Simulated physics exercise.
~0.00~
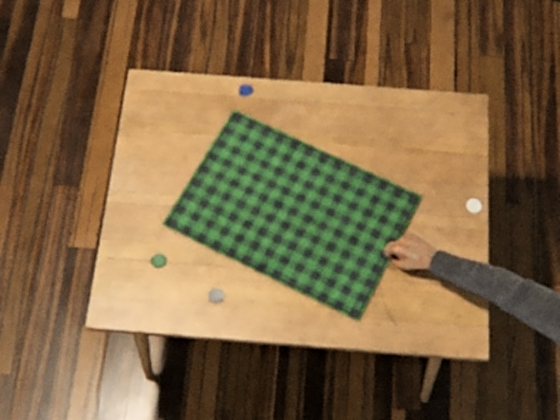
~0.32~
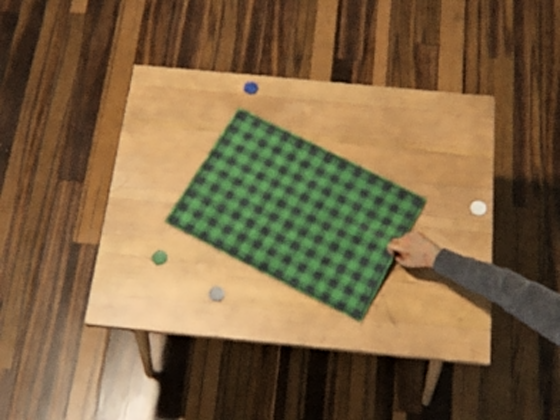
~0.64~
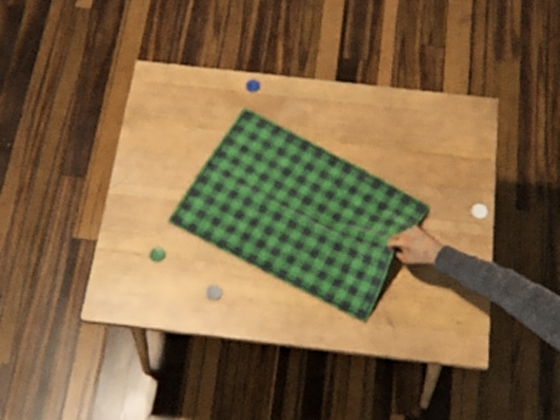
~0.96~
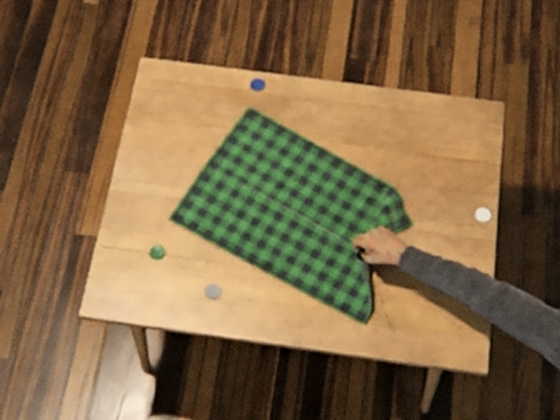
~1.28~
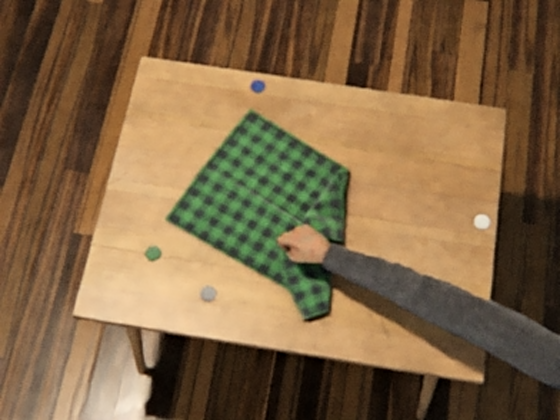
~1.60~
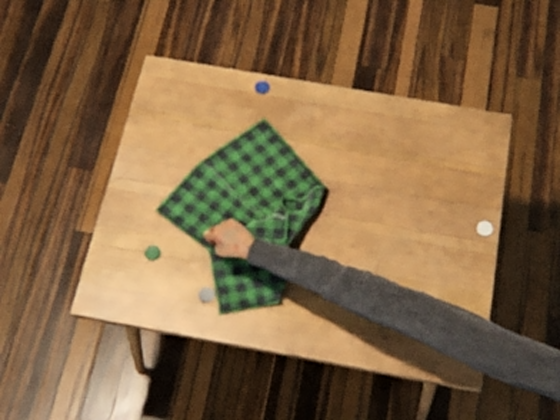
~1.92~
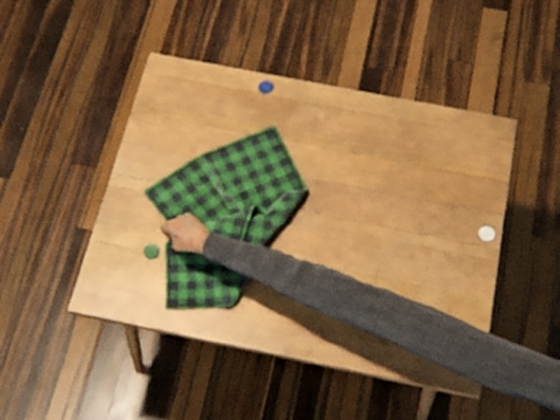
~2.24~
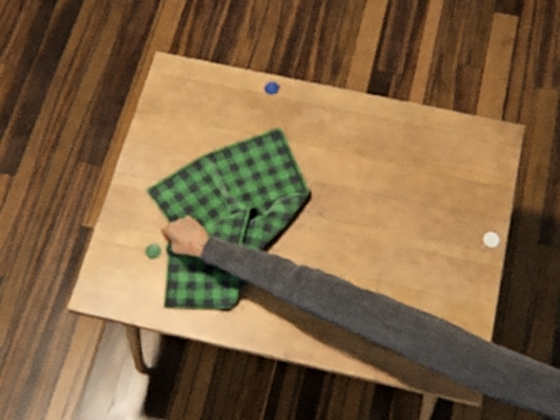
The clip opens on a green and black checked tea towel lying flat on a wooden table, with small blue, green, grey and white round pieces around it. A hand in a grey sleeve reaches in from the right and takes hold of the towel's right edge. It draws that edge leftward over the rest, folding and bunching the fabric. As the hand continues towards the green piece, the towel shifts left and its lower part slides over the grey disc. Finally, the hand rests at the crumpled towel's left side, with the grey disc hidden and the other three pieces still visible.
